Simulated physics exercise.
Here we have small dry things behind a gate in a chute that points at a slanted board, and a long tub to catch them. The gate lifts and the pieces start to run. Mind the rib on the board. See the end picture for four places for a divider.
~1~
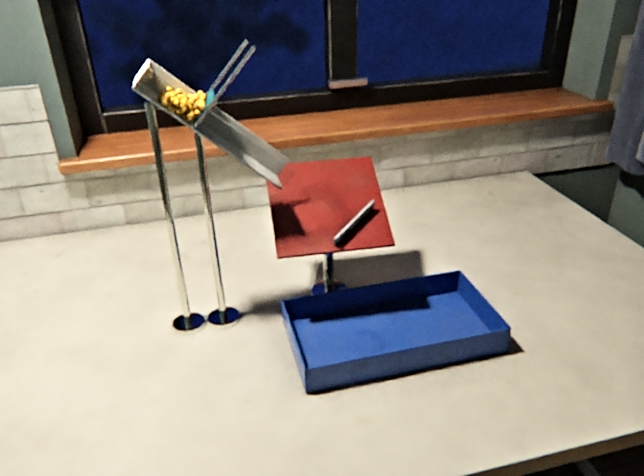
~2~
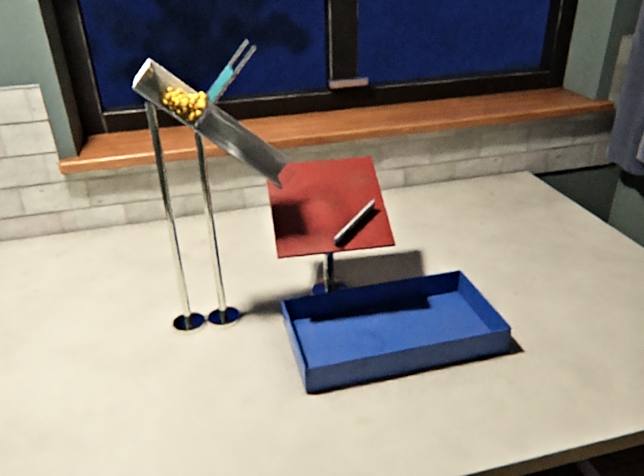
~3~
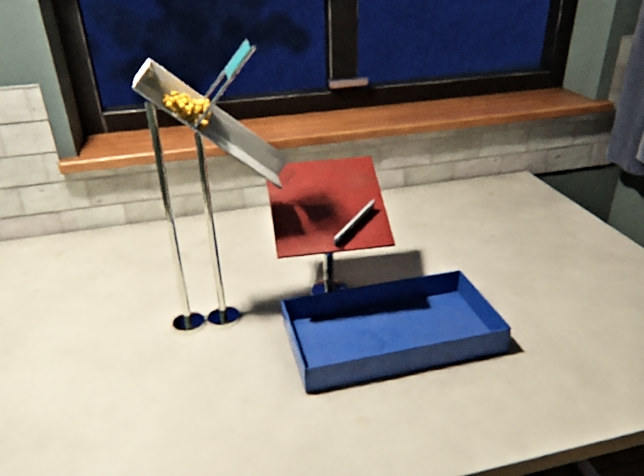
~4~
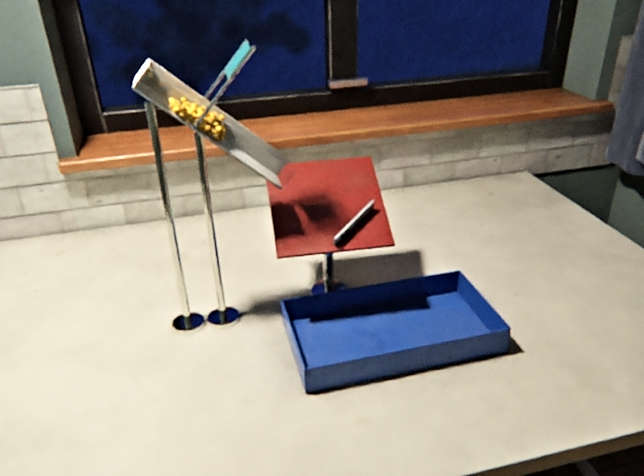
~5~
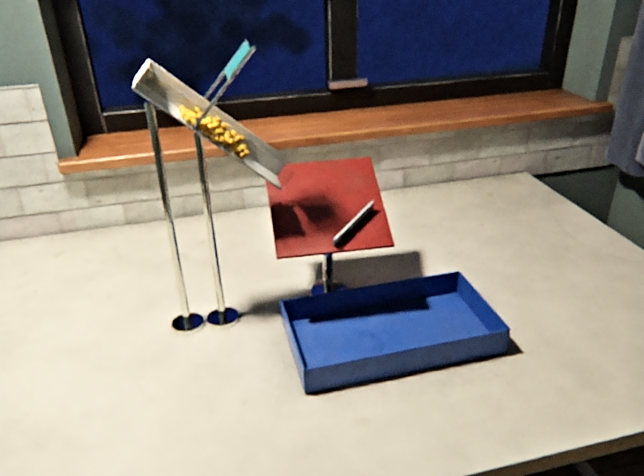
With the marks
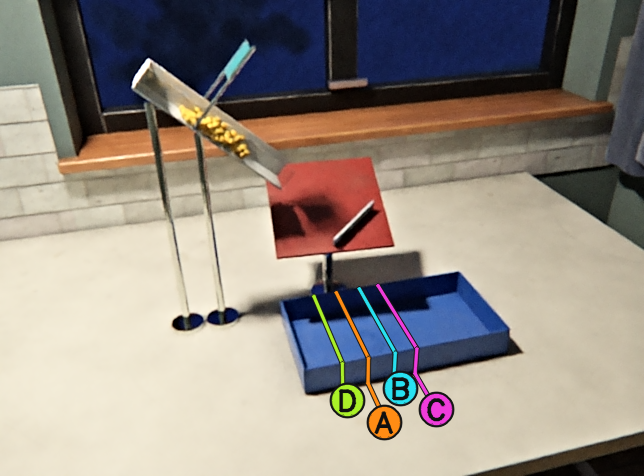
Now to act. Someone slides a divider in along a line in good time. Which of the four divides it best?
D.
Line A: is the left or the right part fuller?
The left side.
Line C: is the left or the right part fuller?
More lands on the left.
On the marked copy, line A crosses the front rim at (368, 357); line B crosses the front rim at (394, 352); line C crosses the front rim at (416, 347); line D crosses the front rim at (342, 362).
For line A, of what is caught, most on the left of the divider, a small part on the right.
For line B, of what is caught, most on the left of the divider, a small part on the right.
For line C, of what is caught, nearly all on the left of the divider, a small part on the right.
For line D, of what is caught, about a third on the left of the divider, about two thirds on the right.
